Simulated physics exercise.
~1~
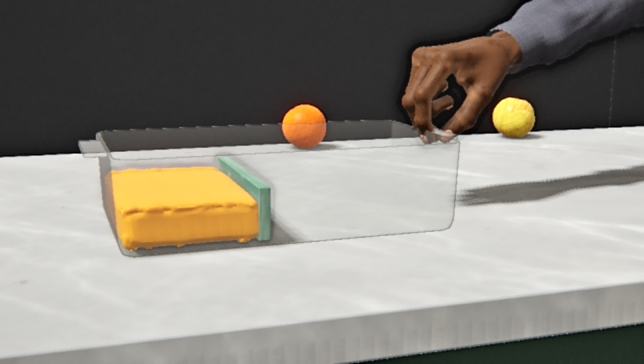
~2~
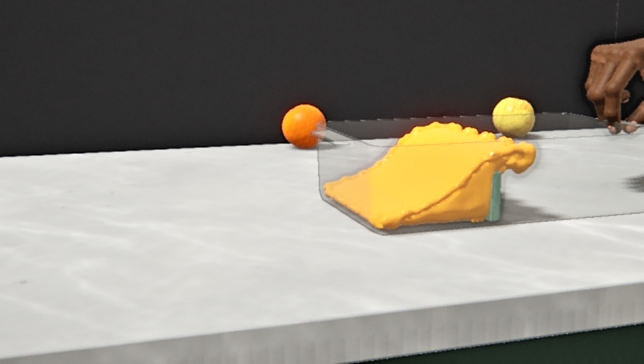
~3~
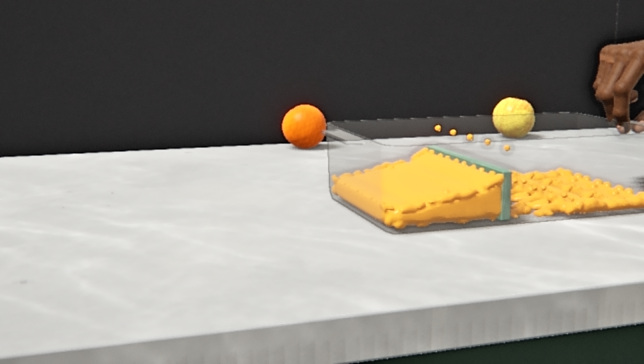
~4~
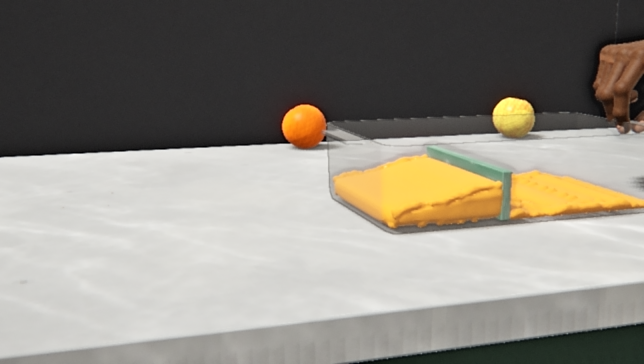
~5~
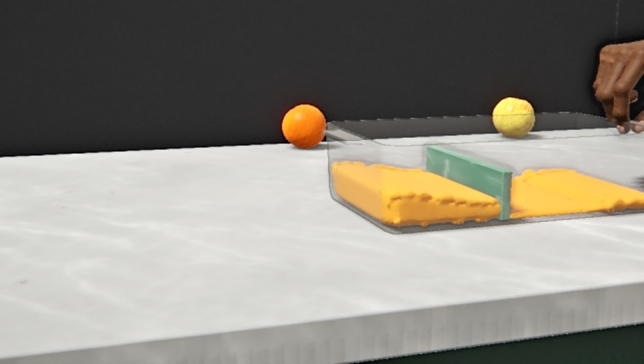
Divided clear tub of orange liquid sliding right under a hand's pull, liquid surging over the divider and settling on both sides.
